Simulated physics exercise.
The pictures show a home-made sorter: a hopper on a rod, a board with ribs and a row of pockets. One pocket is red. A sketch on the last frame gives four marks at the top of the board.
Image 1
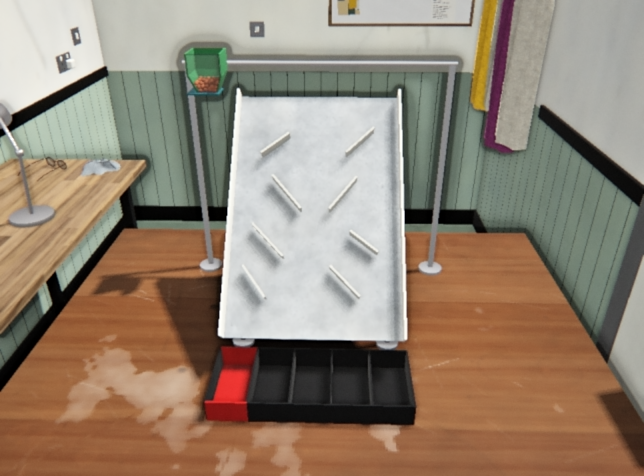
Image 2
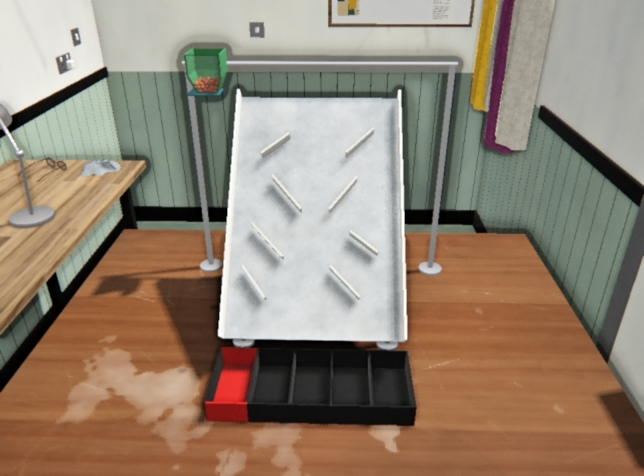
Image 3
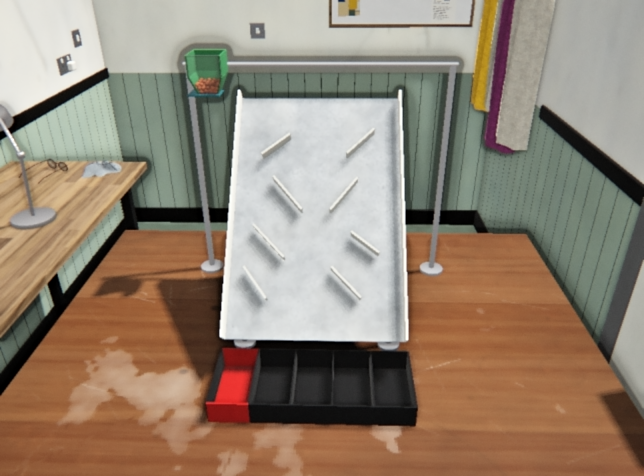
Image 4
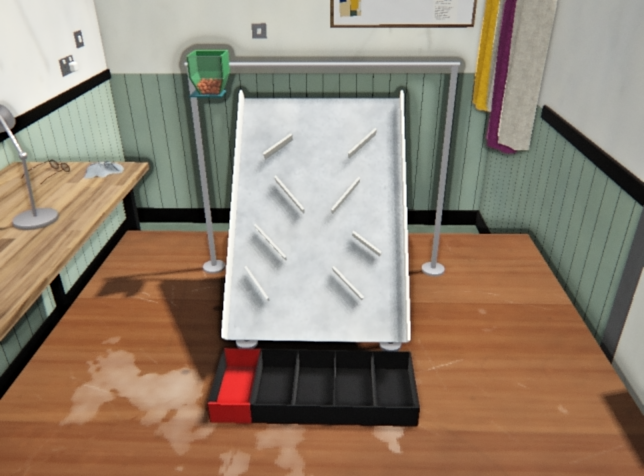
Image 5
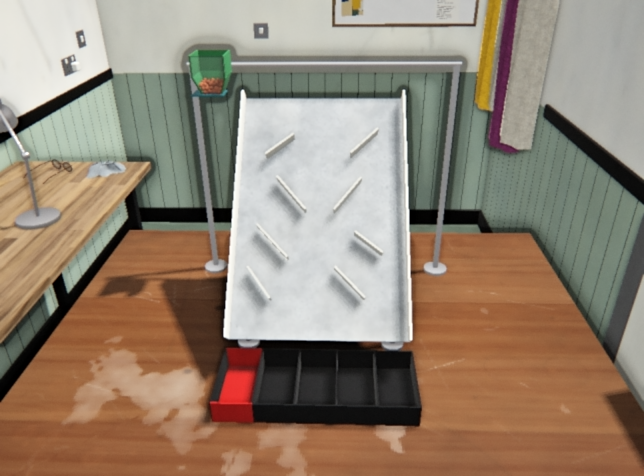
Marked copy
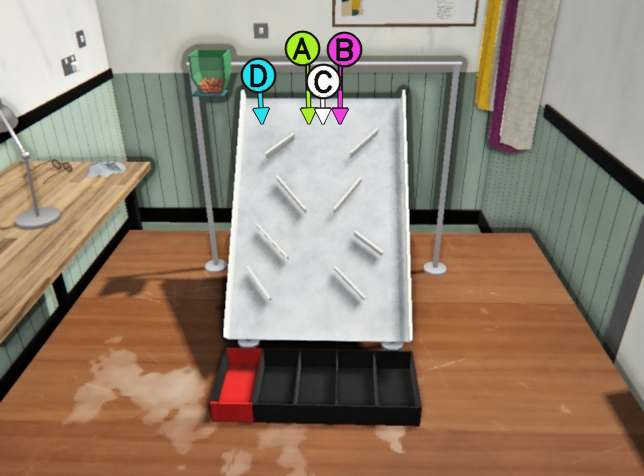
To begin with, a green hopper holding clay pellets hangs at the left of a rod above a sloping, ribbed white board, with a row of five pockets below, the leftmost red. The view drifts very slightly, while the hopper, pellets and board show no movement of their own.
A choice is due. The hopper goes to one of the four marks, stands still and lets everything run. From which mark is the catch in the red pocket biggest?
D is best.
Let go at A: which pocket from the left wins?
The third from the left.
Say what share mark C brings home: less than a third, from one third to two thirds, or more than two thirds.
Mark C gives less than a third.
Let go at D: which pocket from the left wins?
The first.
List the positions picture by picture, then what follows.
Hopper (209, 83), clay pellets, door shut, in the first picture.
Ribs (261, 153) to (289, 133), (346, 152) to (374, 128), (272, 175) to (301, 208), in the second picture.
Ribs (330, 209) to (358, 177), (253, 224) to (284, 257), (351, 231) to (379, 252), in the third picture.
Ribs (245, 266) to (267, 298), (333, 267) to (363, 298), in the fourth picture.
Red pocket (232, 411), number 1 of 5 from the left, in the fifth picture.
On the marked copy, mark A meets the board at (308, 118); mark B meets the board at (340, 118); mark C meets the board at (322, 118); mark D meets the board at (261, 117).
For mark A, about a tenth in the red pocket, the larger part in other pockets, just a few outside the box.
For mark B, not one piece in the red pocket, almost all in other pockets, about a tenth outside the box.
For mark C, not one piece in the red pocket, almost all in other pockets, just a few outside the box.
For mark D, the larger part in the red pocket, about a tenth in other pockets, about a tenth outside the box.
